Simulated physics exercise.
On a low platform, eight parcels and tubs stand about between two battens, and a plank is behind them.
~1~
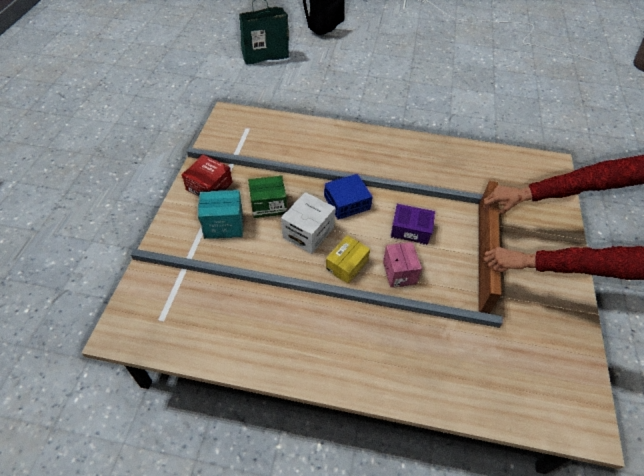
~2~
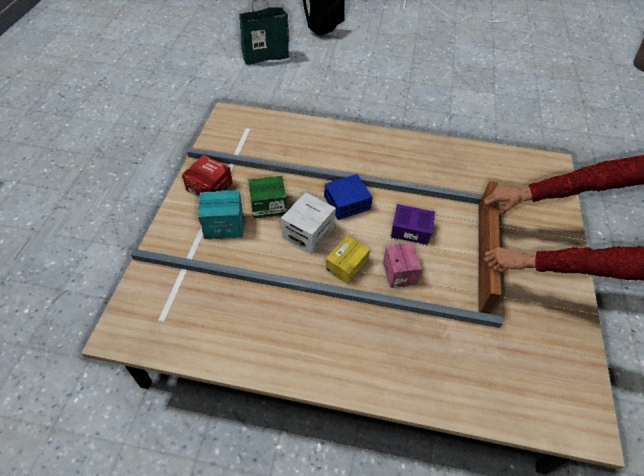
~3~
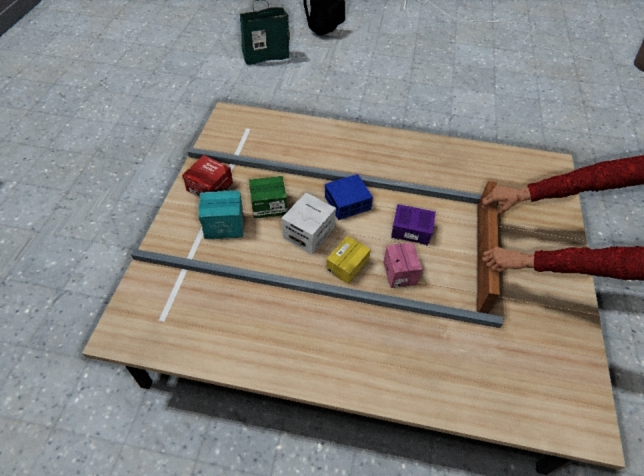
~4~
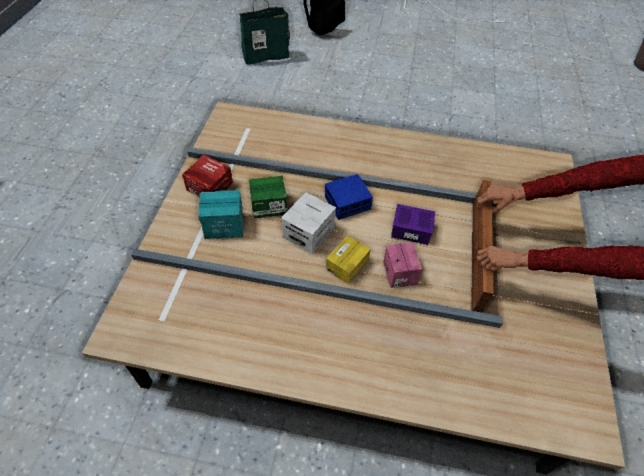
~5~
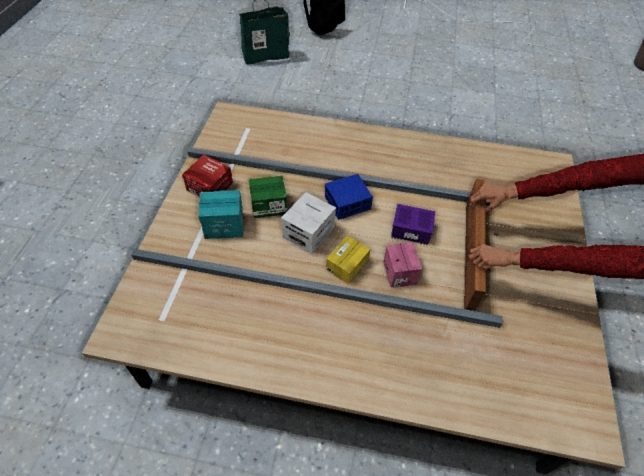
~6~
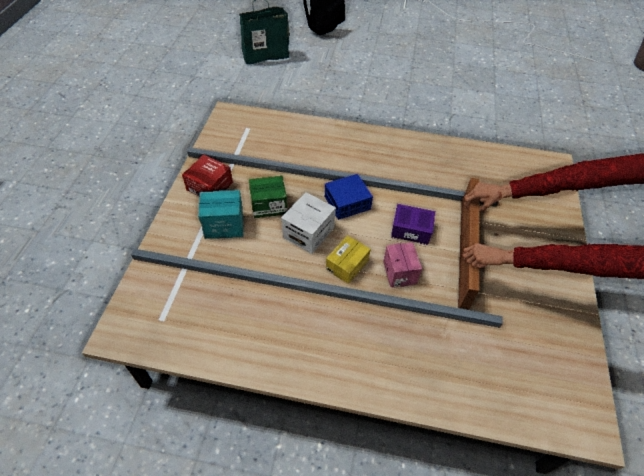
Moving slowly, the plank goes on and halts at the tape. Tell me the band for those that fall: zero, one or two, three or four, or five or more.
Looks to me like the count going over is a three or a four.
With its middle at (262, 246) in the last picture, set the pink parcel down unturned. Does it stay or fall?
Result: The pink parcel keeps its place.
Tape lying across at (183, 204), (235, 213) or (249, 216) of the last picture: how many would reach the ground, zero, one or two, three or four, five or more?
Going through the places as listed, I'd say 5 or more, then one or two, then one or two.
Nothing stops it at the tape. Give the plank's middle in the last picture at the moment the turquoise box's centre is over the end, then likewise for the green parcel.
Estimated middle: (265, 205), and (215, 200) for the other.
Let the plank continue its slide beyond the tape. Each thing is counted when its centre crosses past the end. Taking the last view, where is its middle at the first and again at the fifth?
About (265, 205) and about (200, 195).
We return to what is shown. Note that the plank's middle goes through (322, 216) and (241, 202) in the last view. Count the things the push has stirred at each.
7 and 8.
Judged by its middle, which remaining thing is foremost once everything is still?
That would be the yellow parcel.
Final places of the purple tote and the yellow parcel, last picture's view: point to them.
Roughly (195, 195), and the other roughly (155, 234).
Soon after, none off yet; red box at rest near (208, 179); turquoise box at rest near (222, 215); green parcel at rest near (268, 197).
Then, none off yet; red box at rest near (208, 179); turquoise box moved a little near (205, 214); green parcel moved about its own width near (253, 186).
Further on, none off yet; red box moved about its own width near (180, 174); turquoise box moved well along near (144, 206); green parcel moved well along near (214, 174).
By the end, the number that fall off is three or four; fallen, white box, green parcel, turquoise box and red box.
